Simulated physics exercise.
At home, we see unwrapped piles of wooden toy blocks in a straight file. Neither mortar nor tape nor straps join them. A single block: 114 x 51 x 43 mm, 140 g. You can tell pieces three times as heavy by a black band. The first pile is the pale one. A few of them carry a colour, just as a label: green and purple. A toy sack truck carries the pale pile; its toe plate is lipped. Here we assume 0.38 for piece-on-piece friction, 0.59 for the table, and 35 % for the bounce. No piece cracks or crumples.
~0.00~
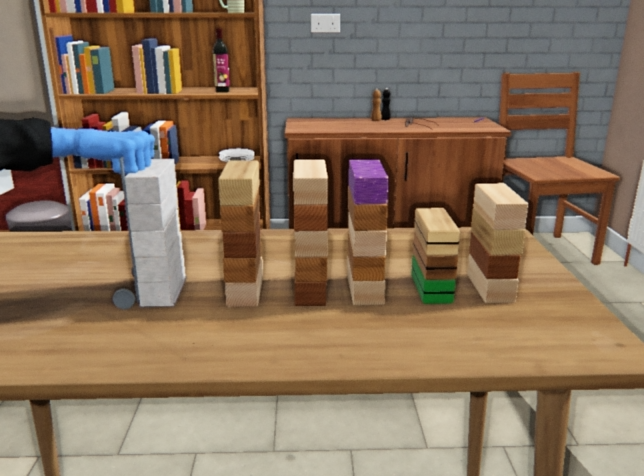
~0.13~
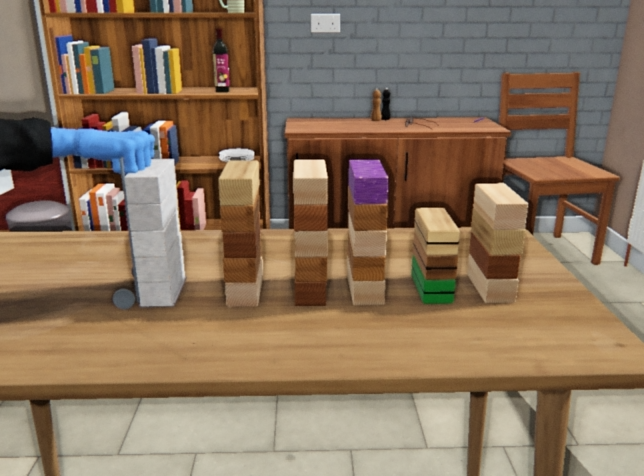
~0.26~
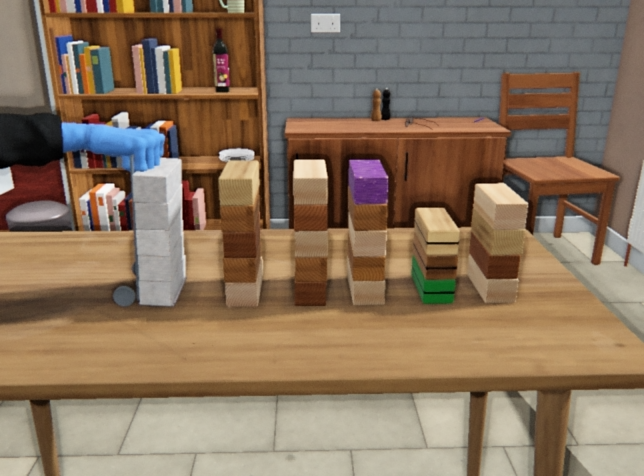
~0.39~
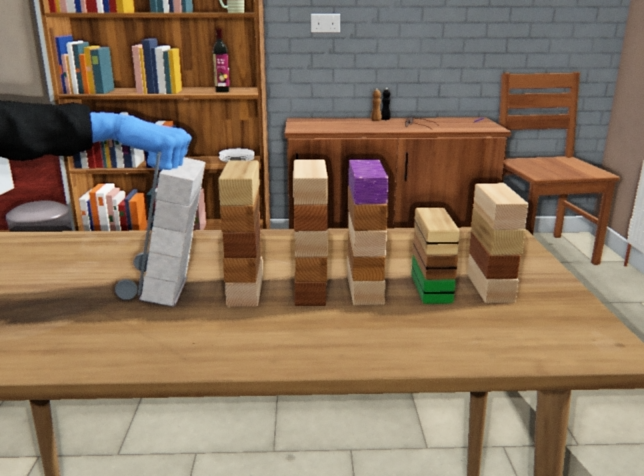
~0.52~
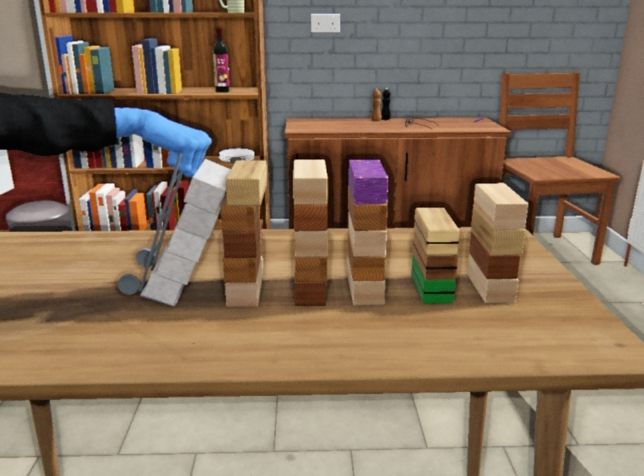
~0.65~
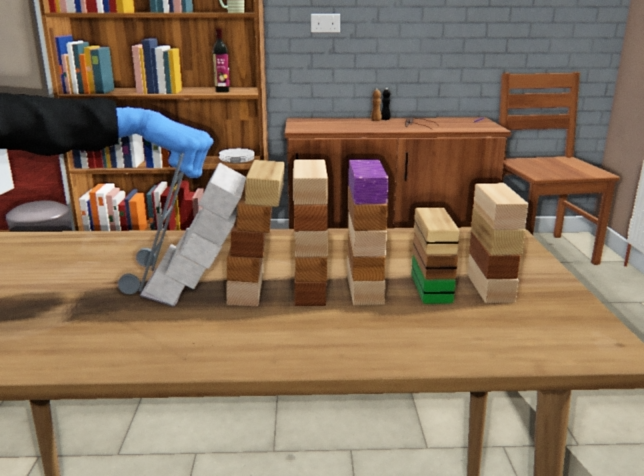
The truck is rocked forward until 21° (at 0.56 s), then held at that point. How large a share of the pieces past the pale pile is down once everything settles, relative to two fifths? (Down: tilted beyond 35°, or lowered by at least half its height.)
It's going to be north of two fifths down, I reckon.
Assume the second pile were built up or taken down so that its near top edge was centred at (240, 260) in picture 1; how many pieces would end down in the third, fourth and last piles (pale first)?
Then third 0, fourth 0, last 0.
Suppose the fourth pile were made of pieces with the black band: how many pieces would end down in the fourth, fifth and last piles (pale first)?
Pieces down: Fourth pile 5, fifth pile 3, last pile 3.
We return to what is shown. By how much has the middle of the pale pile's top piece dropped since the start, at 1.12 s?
Roughly 8 cm.
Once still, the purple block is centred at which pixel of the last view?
It settles close to (557, 246) in the last view.
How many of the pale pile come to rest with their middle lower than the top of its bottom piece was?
Pale pieces: 2.
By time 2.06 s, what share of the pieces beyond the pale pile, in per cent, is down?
By then 95 %.
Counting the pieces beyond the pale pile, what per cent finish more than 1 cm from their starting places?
Fraction: 95 %.
After 1.12 s, 5 of the pale pile down; 5 of the 22 other blocks down; purple block 18° from how it stood.
After 2.06 s, 5 of the pale pile down; 21 of the 22 other blocks down; purple block on its side; green block 16° from how it stood.
In the end (3.4 s), 5 of the pale pile down; 21 of the 22 other blocks down; purple block on its side; green block 7 mm from its place. That is 95 per cent. From the last view, middles, purple block near (557, 247), green block near (436, 278).
